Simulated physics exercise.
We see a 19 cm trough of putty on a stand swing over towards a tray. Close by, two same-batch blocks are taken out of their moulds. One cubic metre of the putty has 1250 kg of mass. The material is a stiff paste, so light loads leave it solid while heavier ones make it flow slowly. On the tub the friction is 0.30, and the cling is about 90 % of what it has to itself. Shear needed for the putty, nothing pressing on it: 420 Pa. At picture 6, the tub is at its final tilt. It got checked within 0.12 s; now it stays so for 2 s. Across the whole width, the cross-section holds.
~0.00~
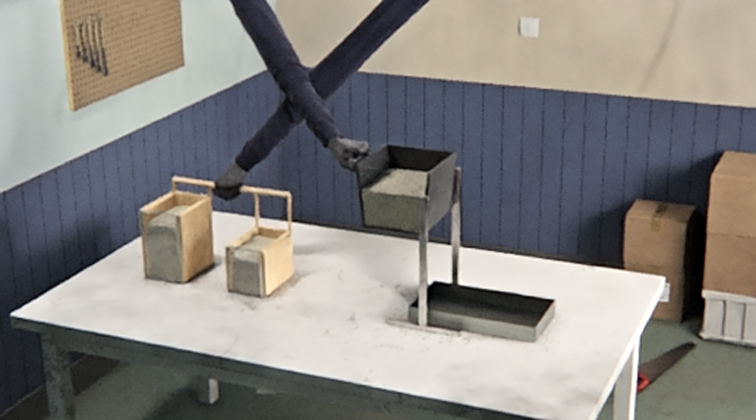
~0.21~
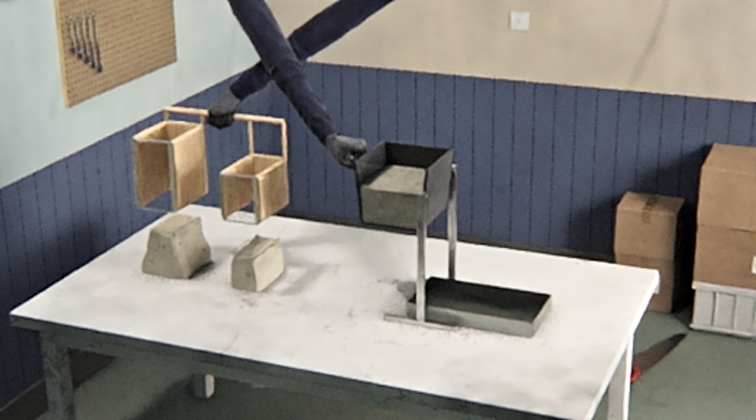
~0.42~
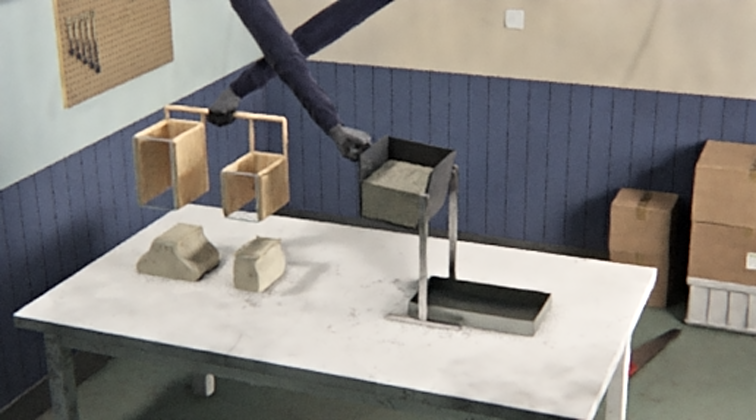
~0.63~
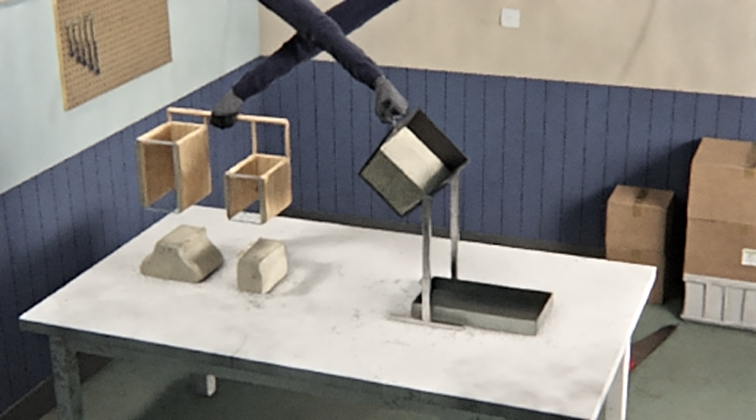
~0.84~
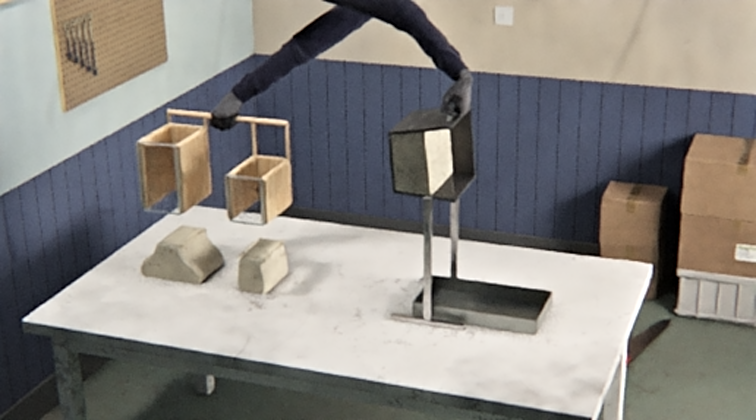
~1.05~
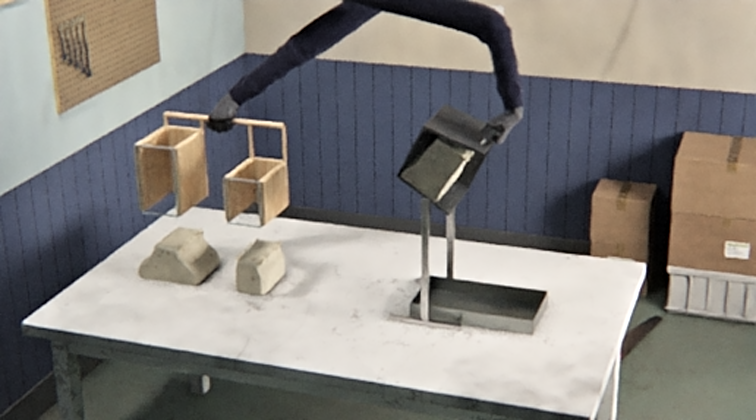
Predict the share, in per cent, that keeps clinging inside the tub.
I would say roughly 0 percent.
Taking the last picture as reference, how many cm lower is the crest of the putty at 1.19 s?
Around 12 cm below its level in the last picture.
After 1.19 s, the tub is at 117 degrees and holds 50 %.
After 1.36 s, the tub is at 117 degrees and holds 0 %.
After 1.53 s, the tub is at 117 degrees and holds 0 %.
After 1.70 s, the tub is at 117 degrees and holds 0 %.
After 3.05 s, the tub is at 117 degrees and holds 0 %.
